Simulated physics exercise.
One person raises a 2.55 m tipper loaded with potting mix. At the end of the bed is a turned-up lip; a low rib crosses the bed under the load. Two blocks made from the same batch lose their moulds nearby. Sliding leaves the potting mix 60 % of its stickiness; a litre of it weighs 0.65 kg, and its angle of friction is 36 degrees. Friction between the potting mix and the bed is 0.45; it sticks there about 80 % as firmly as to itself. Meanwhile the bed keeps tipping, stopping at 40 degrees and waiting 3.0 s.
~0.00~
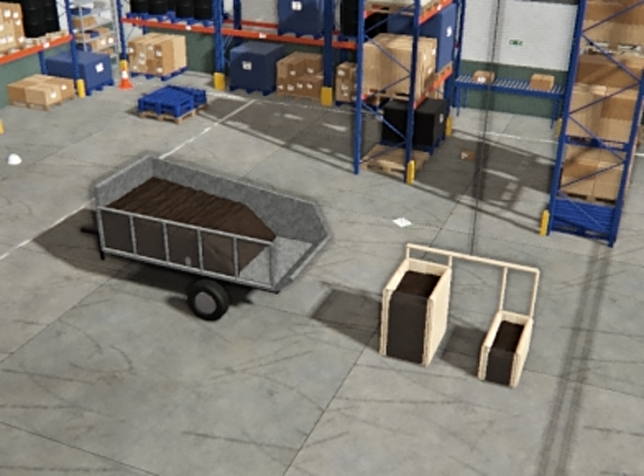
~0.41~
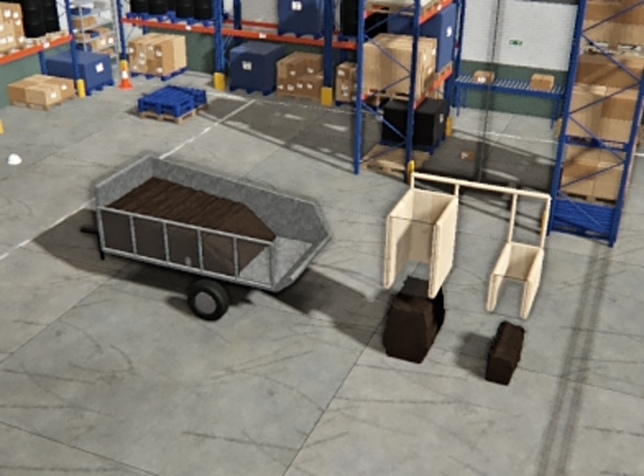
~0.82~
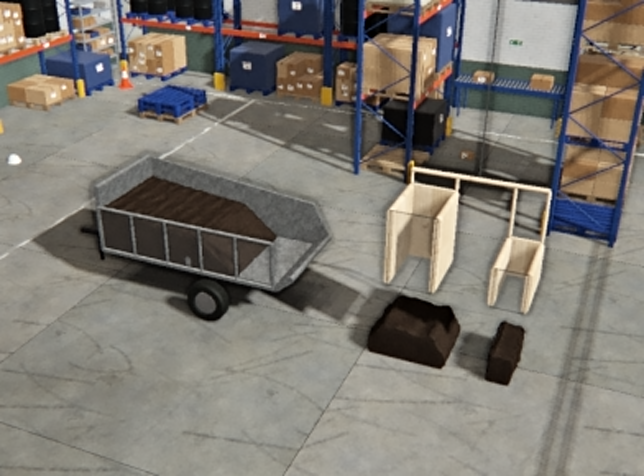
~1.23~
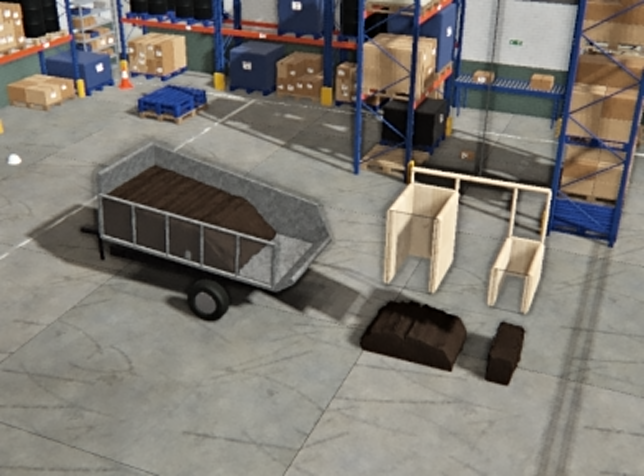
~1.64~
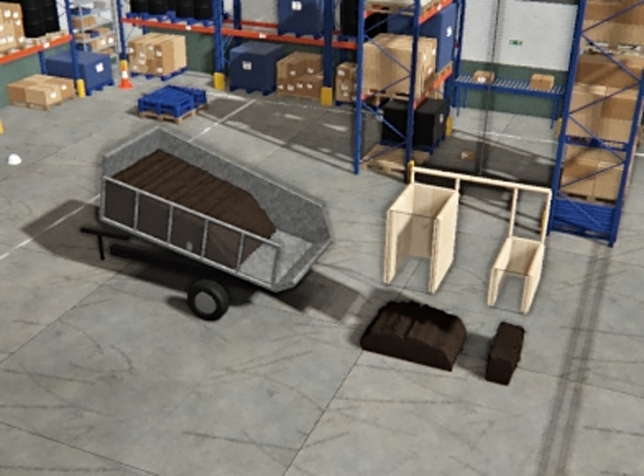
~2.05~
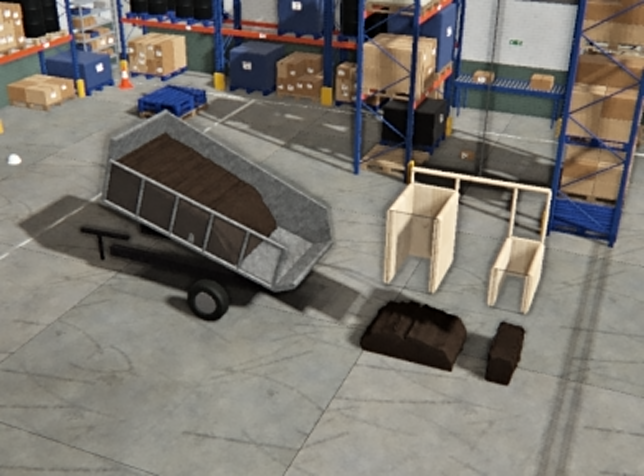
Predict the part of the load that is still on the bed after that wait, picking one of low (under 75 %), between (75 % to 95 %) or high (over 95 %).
Predicted: Between.
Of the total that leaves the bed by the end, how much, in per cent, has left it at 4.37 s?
It comes to around 0 percent.
After 2.74 s, the tilt is 28 degrees and 100 % is on the bed.
After 3.55 s, the tilt is 39 degrees and 100 % is on the bed.
After 4.37 s, the tilt is 40 degrees and 100 % is on the bed.
After 5.18 s, the tilt is 40 degrees and 87 % is on the bed.
After 6.66 s, at the end, the tilt is 40 degrees and 84 % is on the bed.
